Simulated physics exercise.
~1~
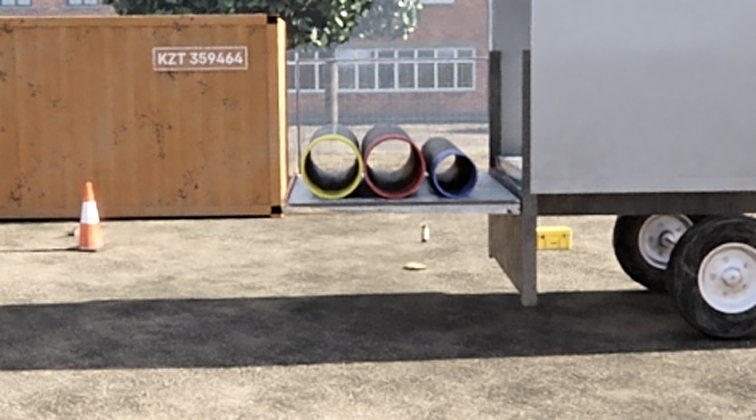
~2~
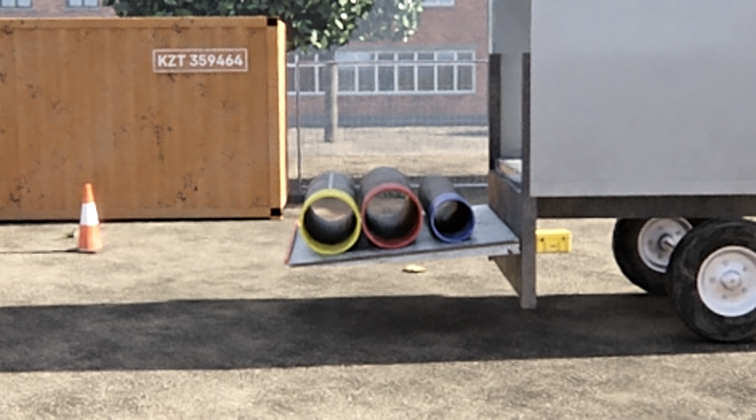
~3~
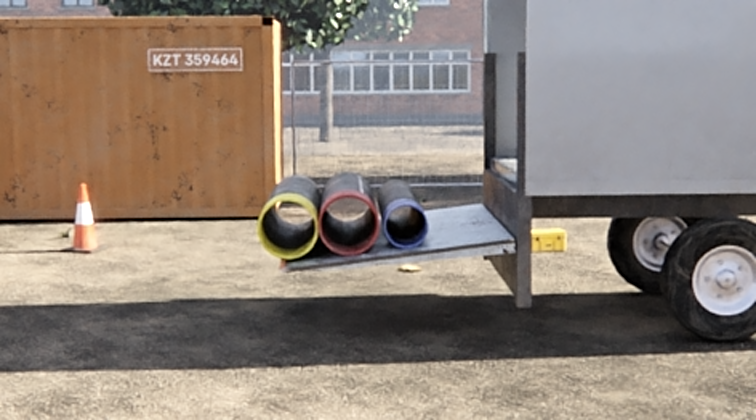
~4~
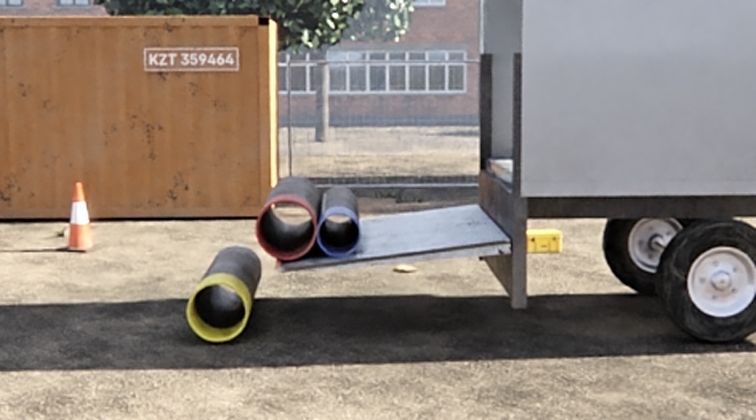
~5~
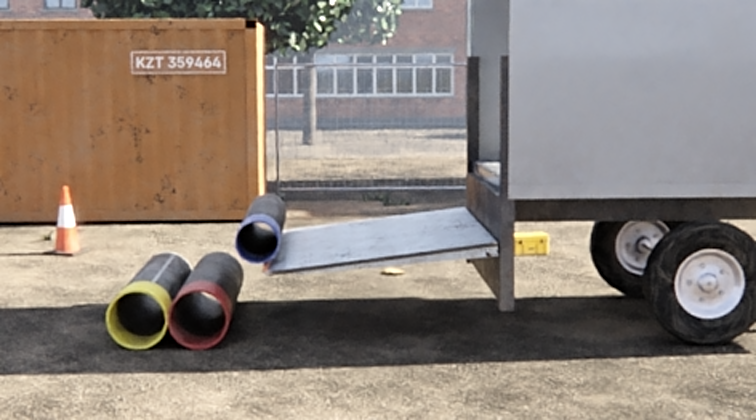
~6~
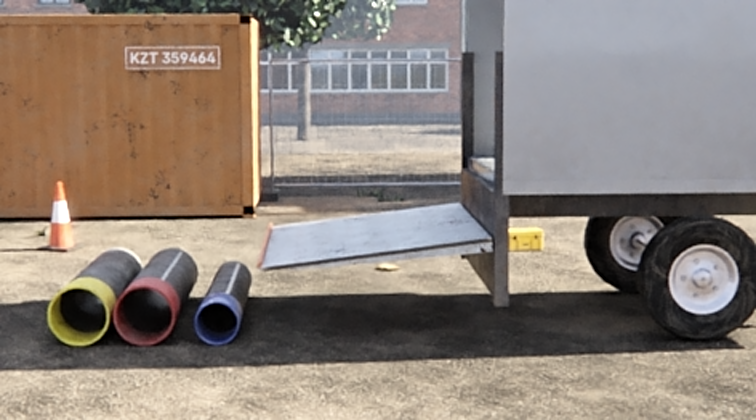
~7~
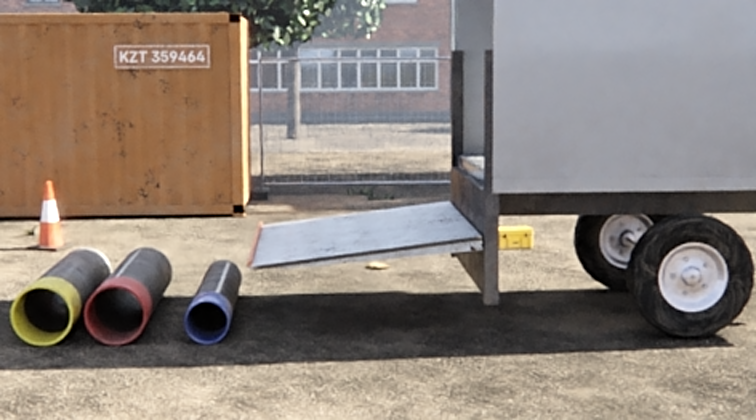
Three dark pipes rimmed in yellow, red and blue sat on a platform behind a truck until it dropped and tilted down to the left. Yellow rolled off first, then red, then blue, and all three ended up on the ground.
